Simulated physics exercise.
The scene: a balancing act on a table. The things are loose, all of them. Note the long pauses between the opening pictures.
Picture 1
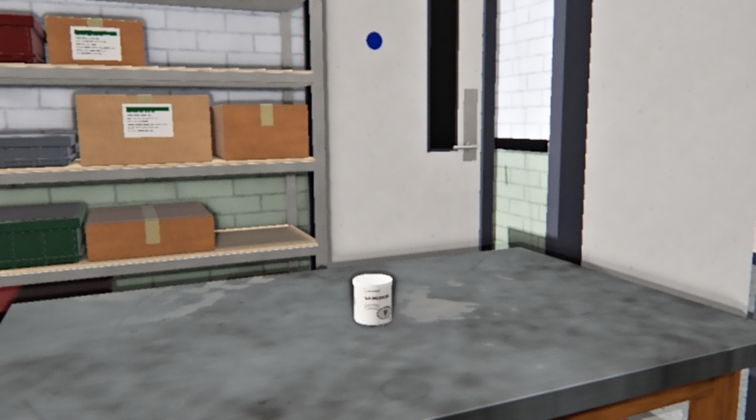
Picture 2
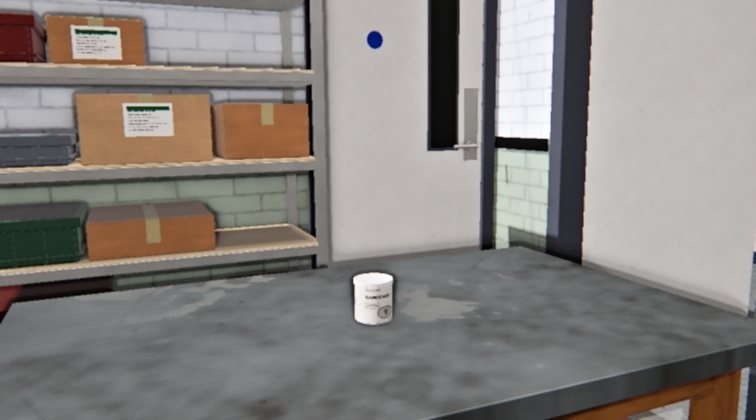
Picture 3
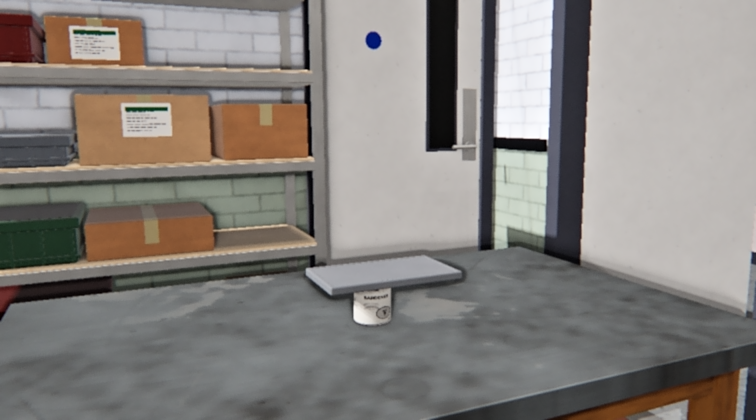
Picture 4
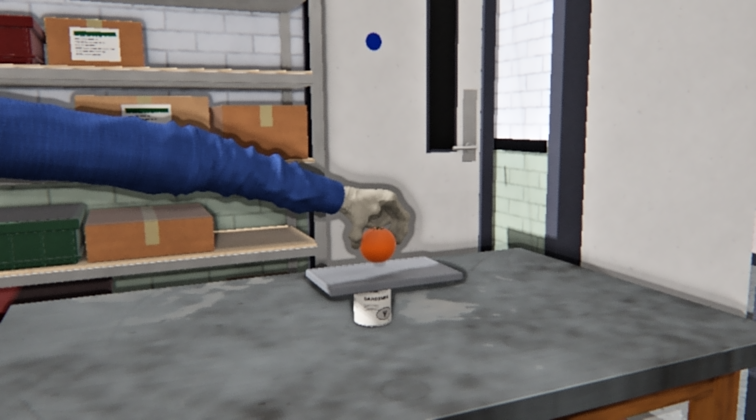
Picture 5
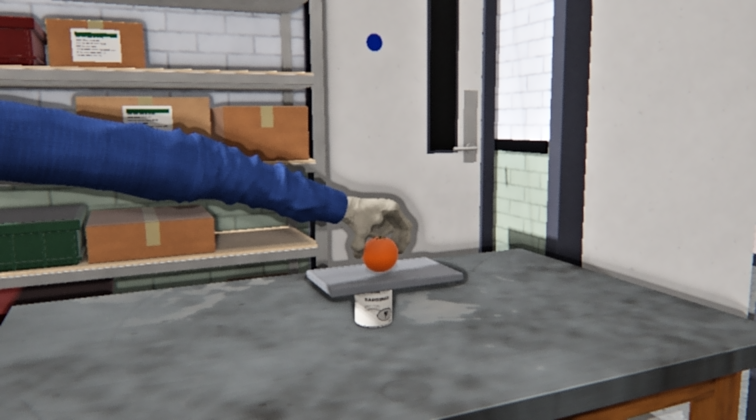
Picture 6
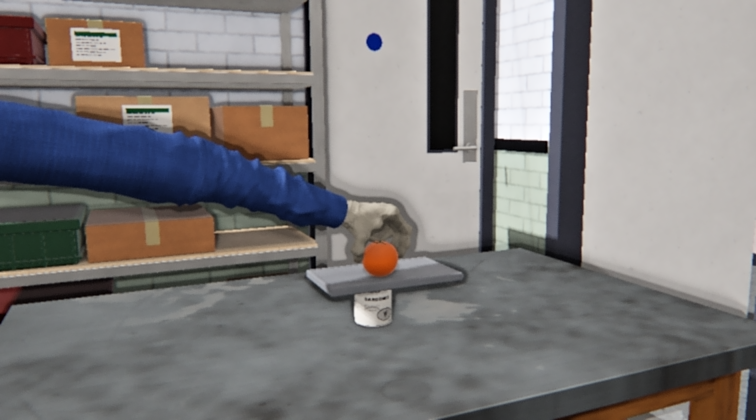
A small white tin stands alone on a dark grey, worn tabletop, seen from slightly above by a still camera, with shelves of brown boxes on the left and a pale door behind. A flat grey slab then appears across the top of the tin. Next, a blue-sleeved arm with a pale glove reaches in from the left and lowers a round orange tomato onto the slab, keeping hold of it.
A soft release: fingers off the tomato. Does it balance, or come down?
The stack bears the weight.
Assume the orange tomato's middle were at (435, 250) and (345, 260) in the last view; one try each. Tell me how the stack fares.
Well, the first time the stack comes down, and the second time it stays put.
Then, 0.50 s past the last view, nothing moves.
Then, 1.30 s past the last view, orange tomato resting near (381, 259).
Finally, all 3 still in place. Final places as the last picture's camera would see them, orange tomato near (381, 259). The stack holds.
